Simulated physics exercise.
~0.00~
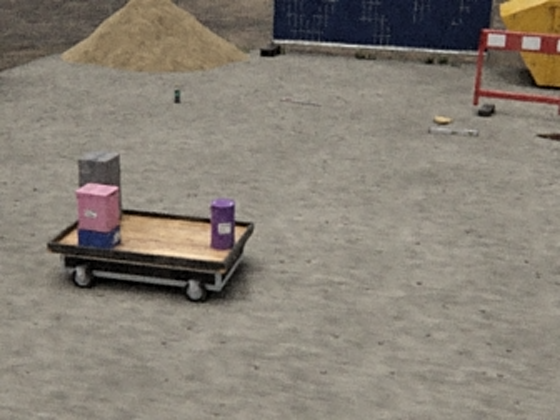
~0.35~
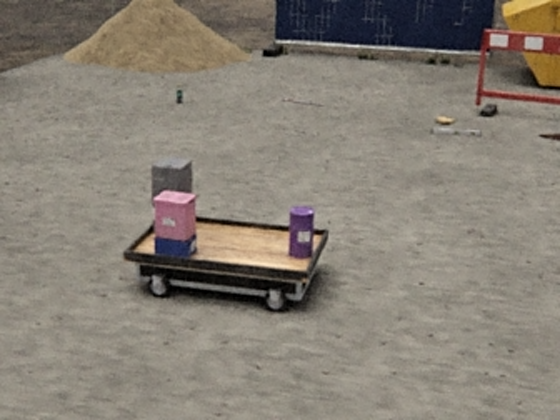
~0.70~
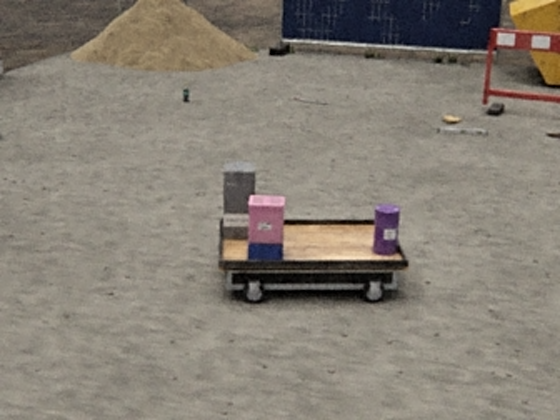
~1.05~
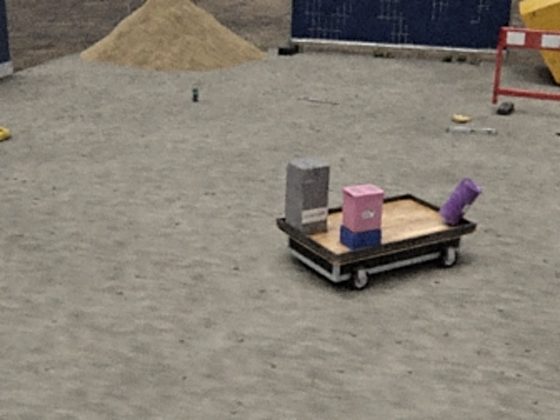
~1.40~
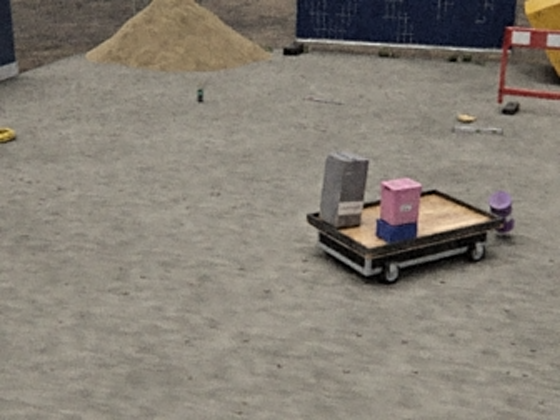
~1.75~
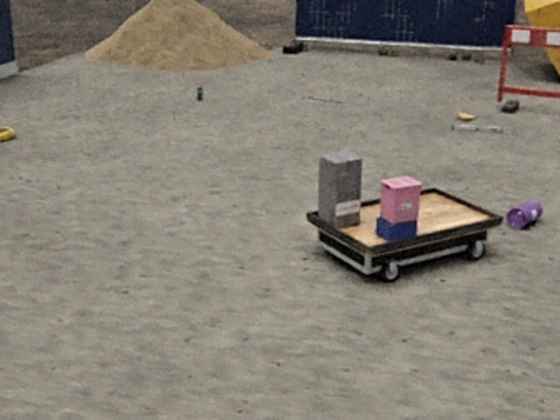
On a gravel yard, a flat cart rolls right, turns and stops, its purple canister toppling off.
